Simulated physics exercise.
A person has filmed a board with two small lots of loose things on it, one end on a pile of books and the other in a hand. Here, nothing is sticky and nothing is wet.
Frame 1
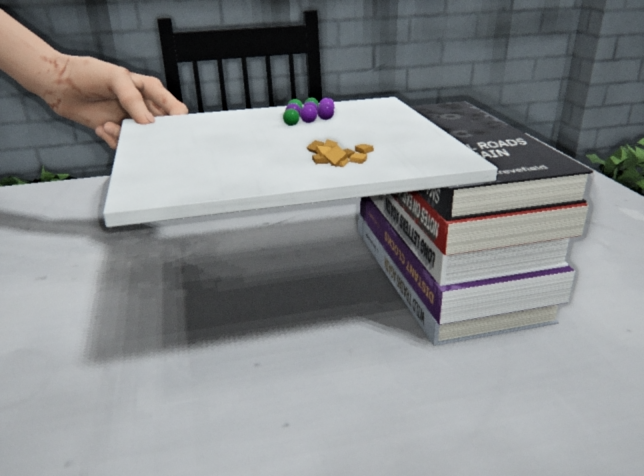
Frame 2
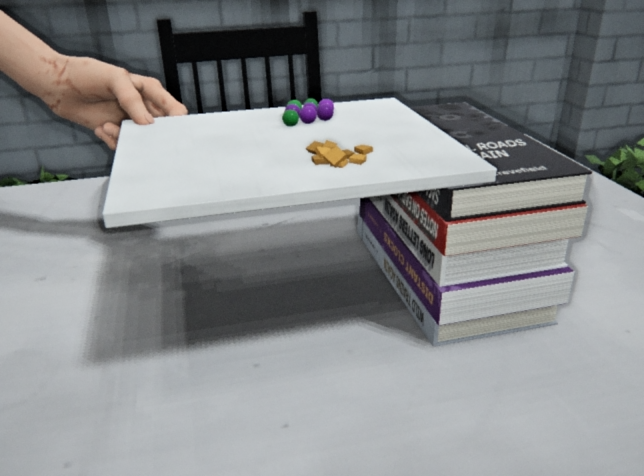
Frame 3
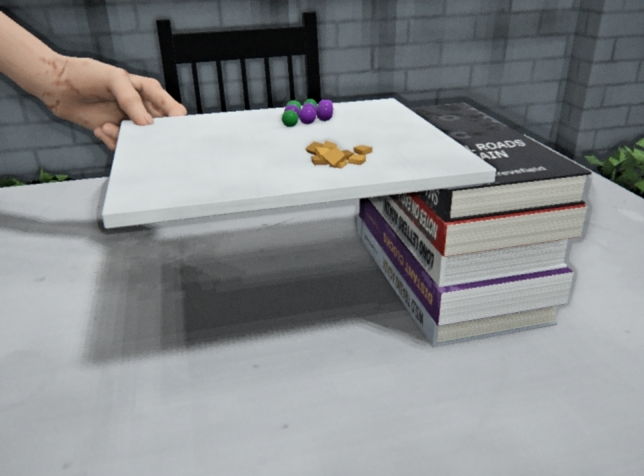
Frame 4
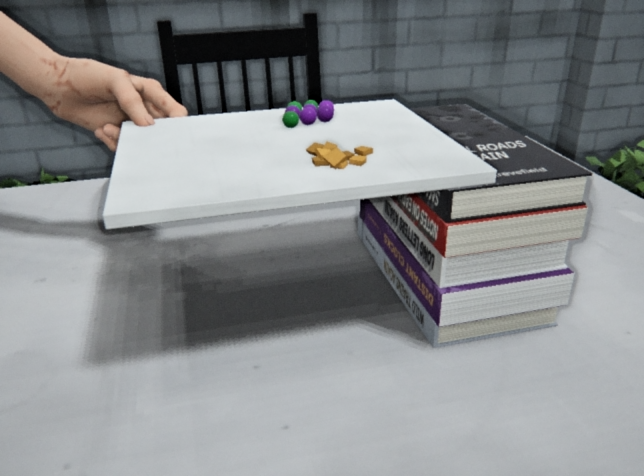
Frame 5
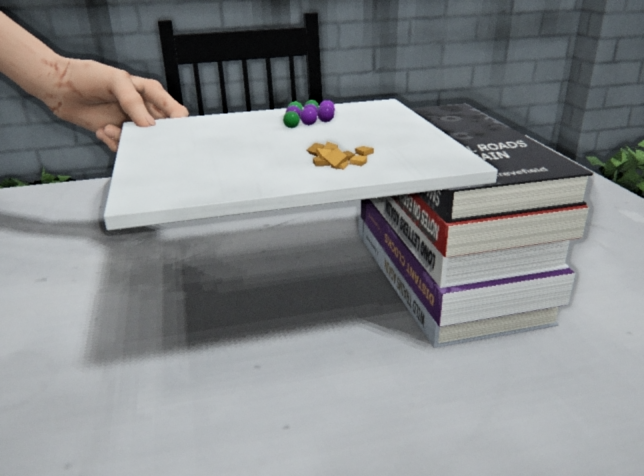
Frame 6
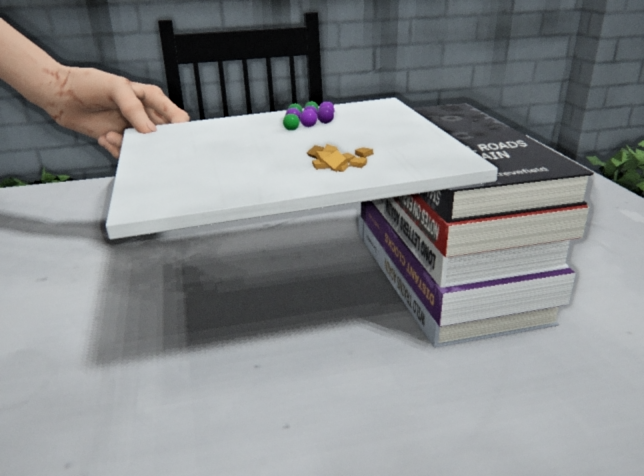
A hand holds a white board's left end beside stacked books and lowers it slightly.
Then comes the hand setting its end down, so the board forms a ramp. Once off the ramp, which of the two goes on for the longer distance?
The far one.
Then, 0.51 s past the last view, board sloping at 16°; front portion all still on the board; back portion all still on the board.
Then, 1.06 s past the last view, board sloping at 33°; front portion all still on the board; back portion mostly up to a board's length out.
Then, 1.71 s past the last view, board resting at 38°; front portion mostly at the foot of the board; back portion mostly more than two board lengths out, about a quarter gone off the table.
Finally, board resting at 38°; front portion mostly at the foot of the board; back portion mostly more than two board lengths out, about two thirds gone off the table; the back portion has gone farther.
